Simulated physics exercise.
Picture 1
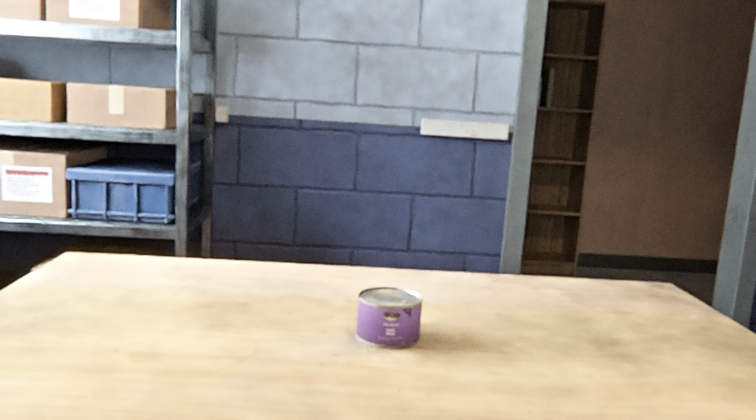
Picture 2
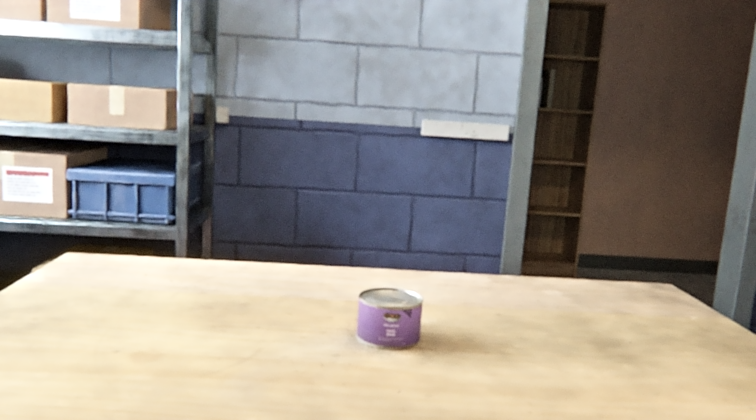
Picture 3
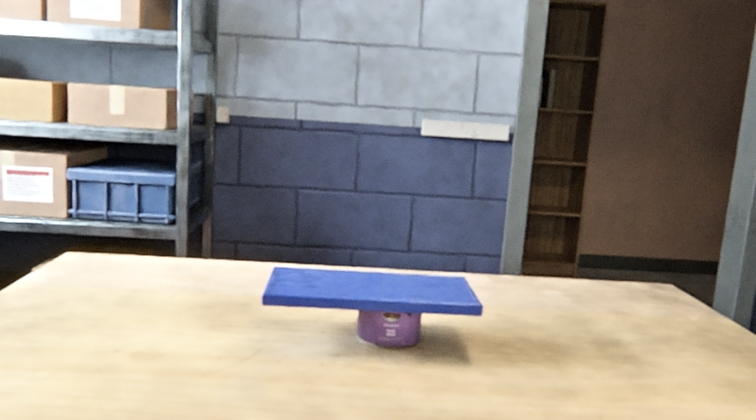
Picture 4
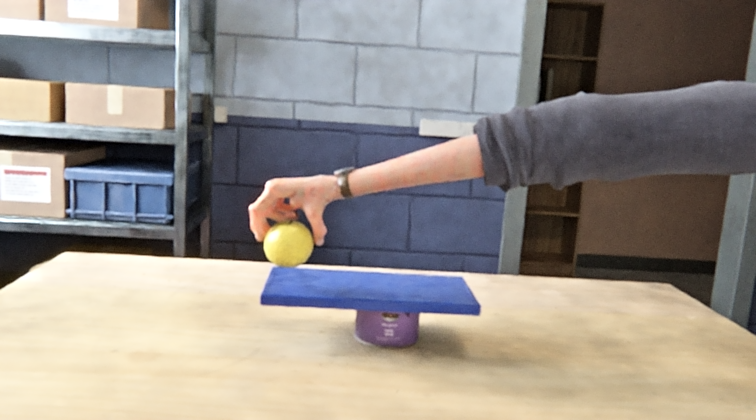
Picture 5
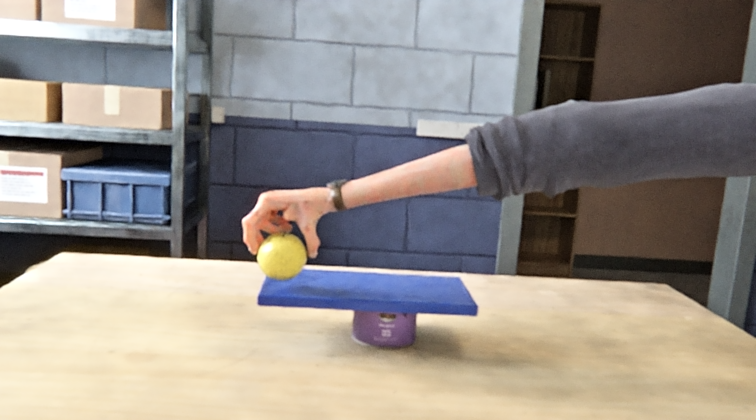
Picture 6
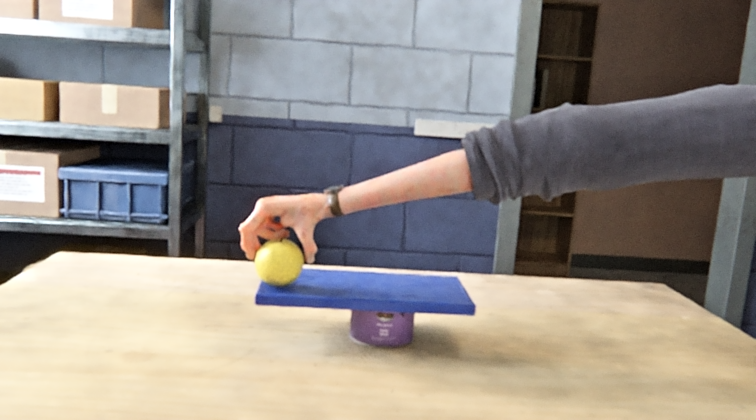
Yellow apple in a hand being lowered onto the left end of a blue board lying across a purple tub.
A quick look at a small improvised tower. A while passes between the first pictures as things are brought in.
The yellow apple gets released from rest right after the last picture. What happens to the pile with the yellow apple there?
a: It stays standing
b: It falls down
Option b: It falls down.
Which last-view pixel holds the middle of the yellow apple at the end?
Roughly at pixel (223, 317).
Then, 0.30 s later than the last frame, yellow apple moved a little near (277, 276); blue lid tilted by 11°.
Then, 0.50 s later than the last frame, yellow apple now fallen; blue lid tilted by 28°.
Then, 0.70 s later than the last frame, blue lid tilted by 26°.
Then, 0.80 s later than the last frame, blue lid tilted by 23°.
When it is over, fallen, yellow apple; left askew, blue lid; purple tub as before. End places, in pixels of the last picture, yellow apple near (223, 317). The stack comes apart.
